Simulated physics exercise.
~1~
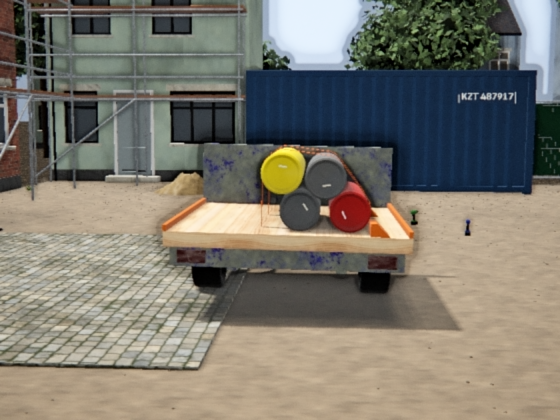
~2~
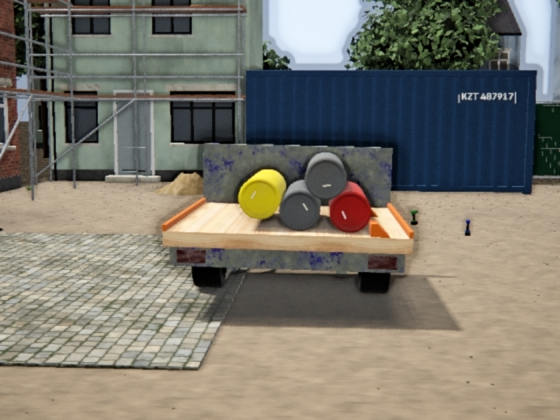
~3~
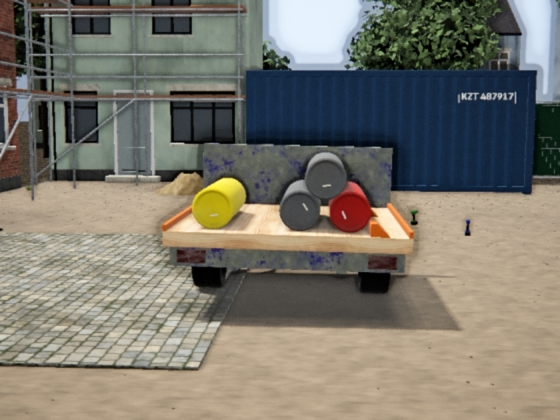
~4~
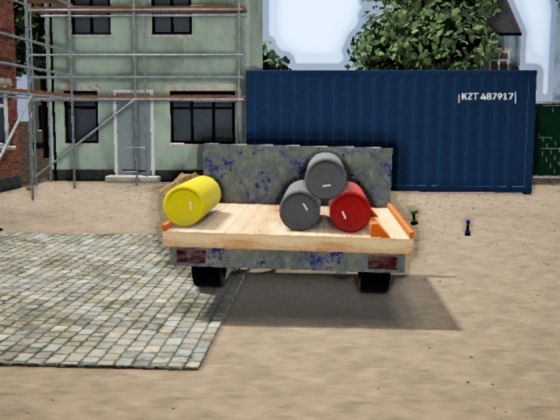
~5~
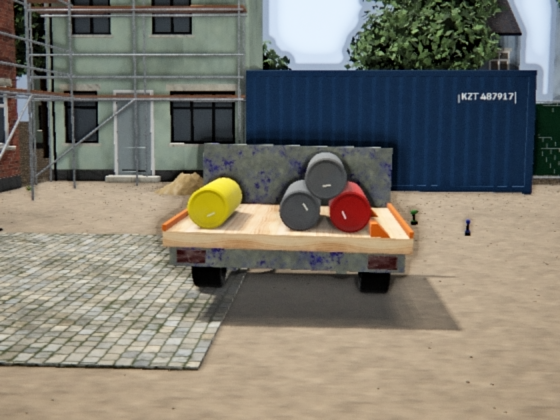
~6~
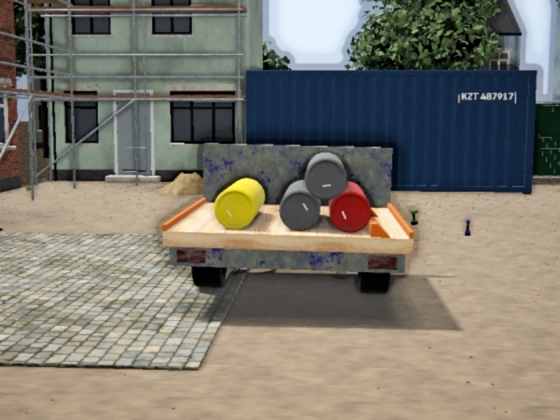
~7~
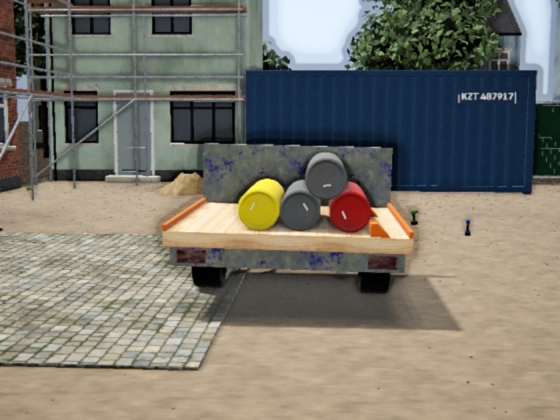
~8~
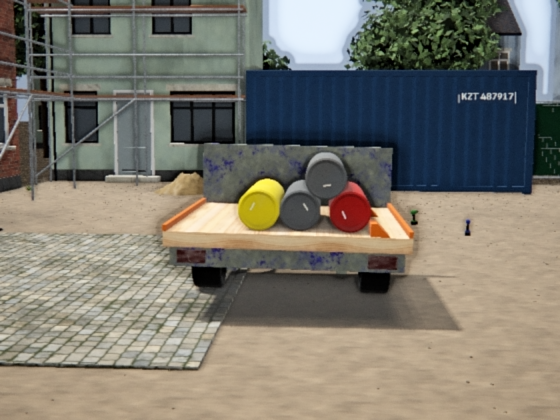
To begin with, four cylinders, one yellow, one red and two grey, sit stacked on the flat deck of a parked trailer, in front of a blue container and a house with scaffolding. The yellow one drops from the upper left of the stack onto the deck and rolls left. It travels to the raised left edge, then turns back and rolls right across the boards. It comes to rest against the lower grey cylinder. The red and grey ones stay put throughout, and all four remain aboard.
